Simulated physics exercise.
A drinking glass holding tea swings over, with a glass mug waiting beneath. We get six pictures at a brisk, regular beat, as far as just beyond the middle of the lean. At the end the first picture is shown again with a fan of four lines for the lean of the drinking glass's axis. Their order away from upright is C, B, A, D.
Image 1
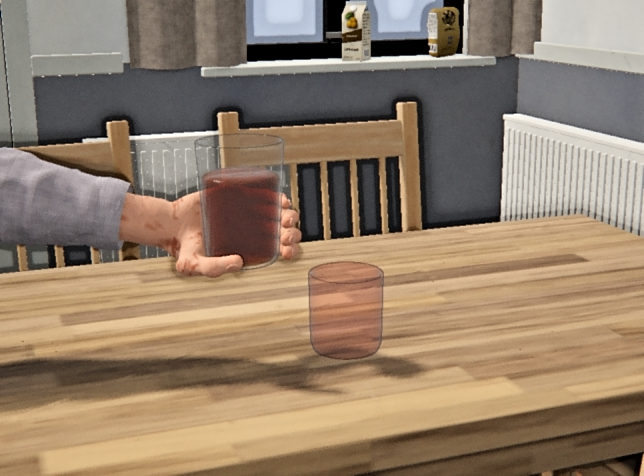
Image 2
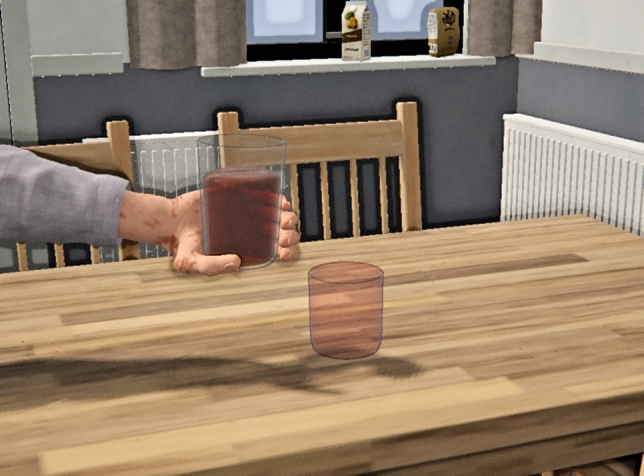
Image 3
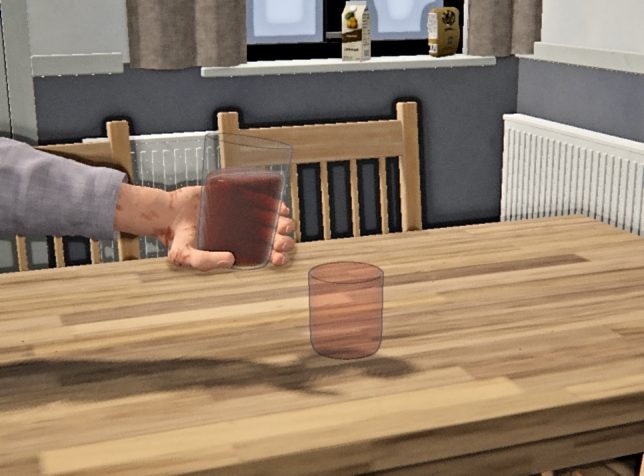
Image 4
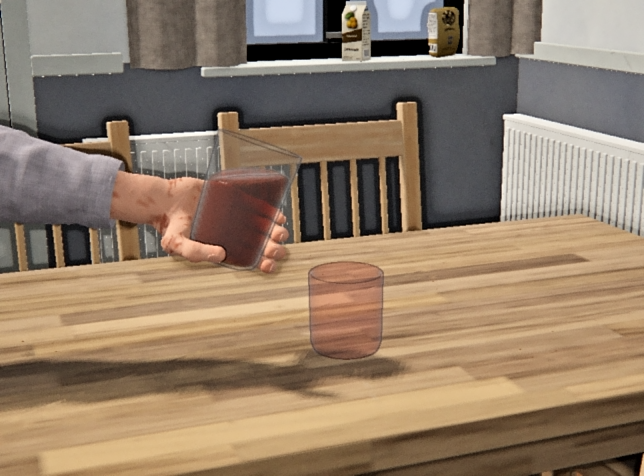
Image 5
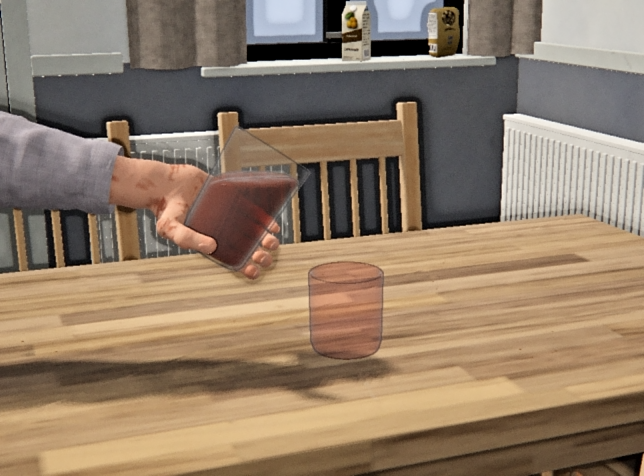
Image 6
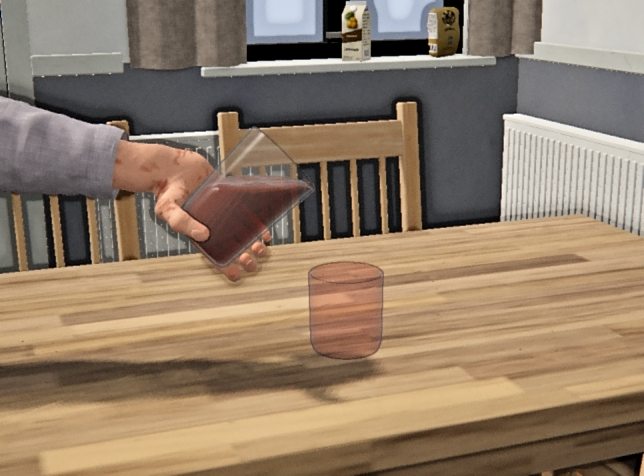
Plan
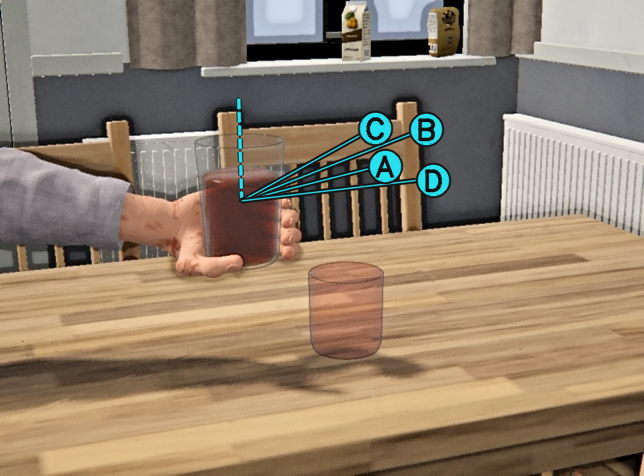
A room with grey walls is seen from a fixed view slightly above a striped wooden table, with wooden chairs, white radiators and two cartons on the windowsill behind. A hand in a grey-mauve sleeve holds a clear glass of dark reddish tea at left, above and beside a pinkish see-through glass mug on the table. The hand tilts the glass rightward, slowly then further, its tea shifting toward the lip.
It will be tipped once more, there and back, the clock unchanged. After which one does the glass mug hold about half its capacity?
Choose B.
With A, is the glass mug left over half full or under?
Over half.
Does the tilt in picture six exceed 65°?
No, it does not.
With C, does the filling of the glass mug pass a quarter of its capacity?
Yes, it does.
On the marked copy, A at (368, 168); B at (410, 134); C at (359, 135); D at (416, 180).
With A, the glass mug ends with about 66 % of what it can hold.
With B, the glass mug ends with about 48 % of what it can hold.
With C, the glass mug ends with about 30 % of what it can hold.
With D, the glass mug ends with about 79 % of what it can hold; 6 % of the tea is spilt.
